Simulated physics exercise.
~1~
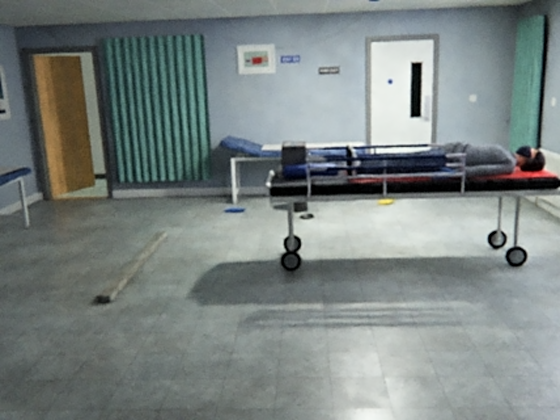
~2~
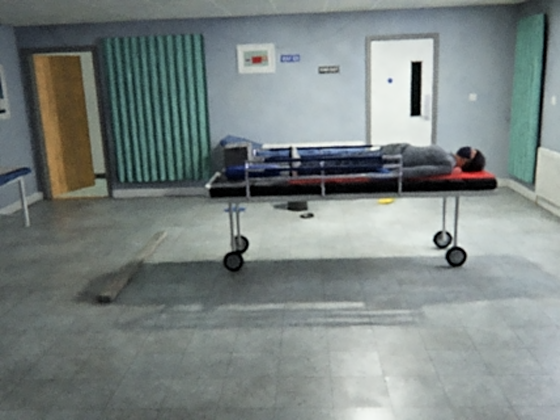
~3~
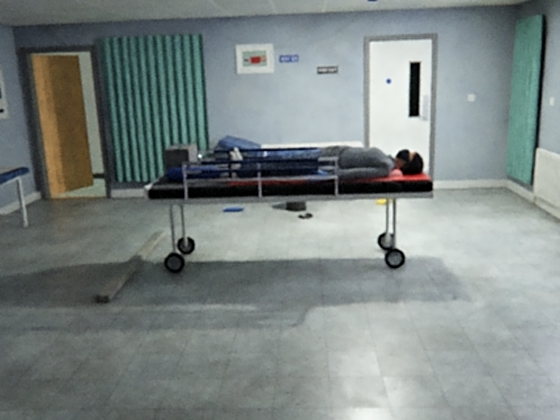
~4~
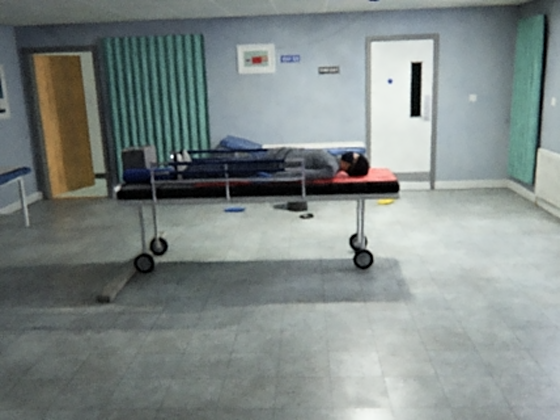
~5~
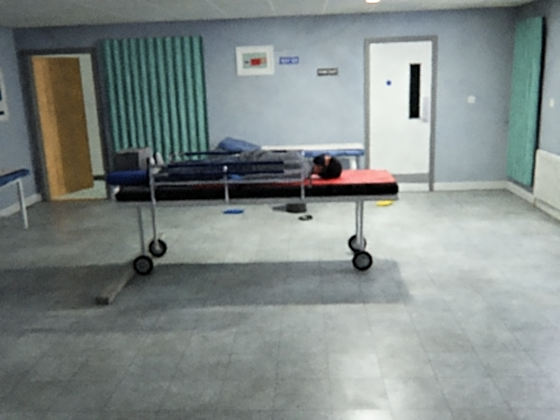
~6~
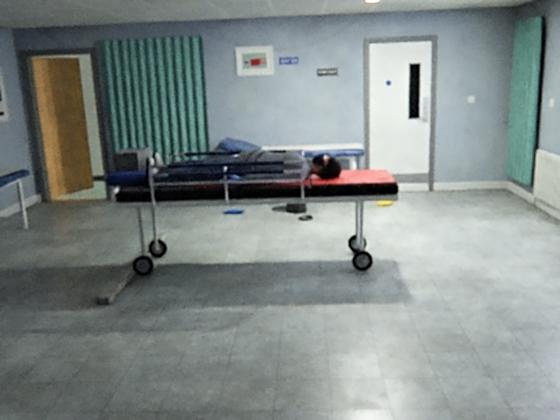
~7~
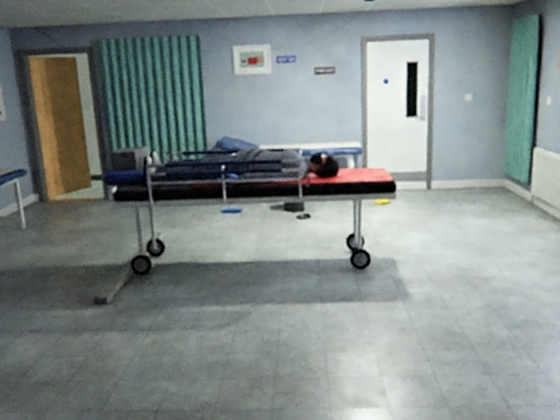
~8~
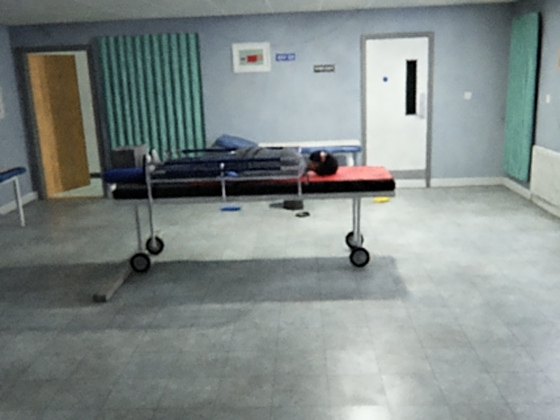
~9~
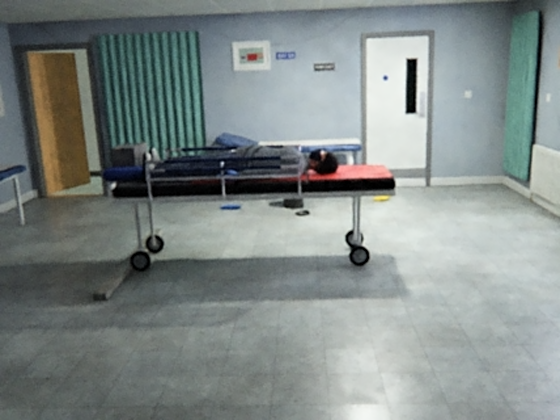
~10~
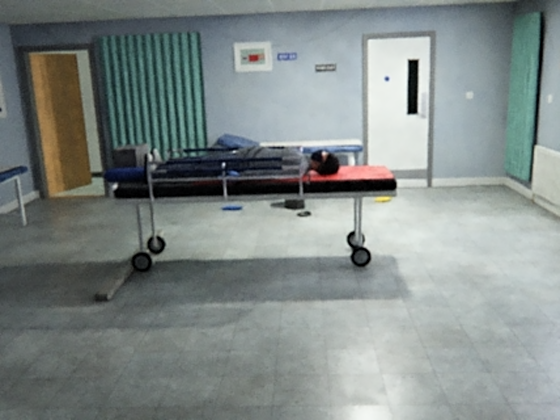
In a blue-walled room, a stretcher rolls left, stops abruptly, and its passenger slides feet first.
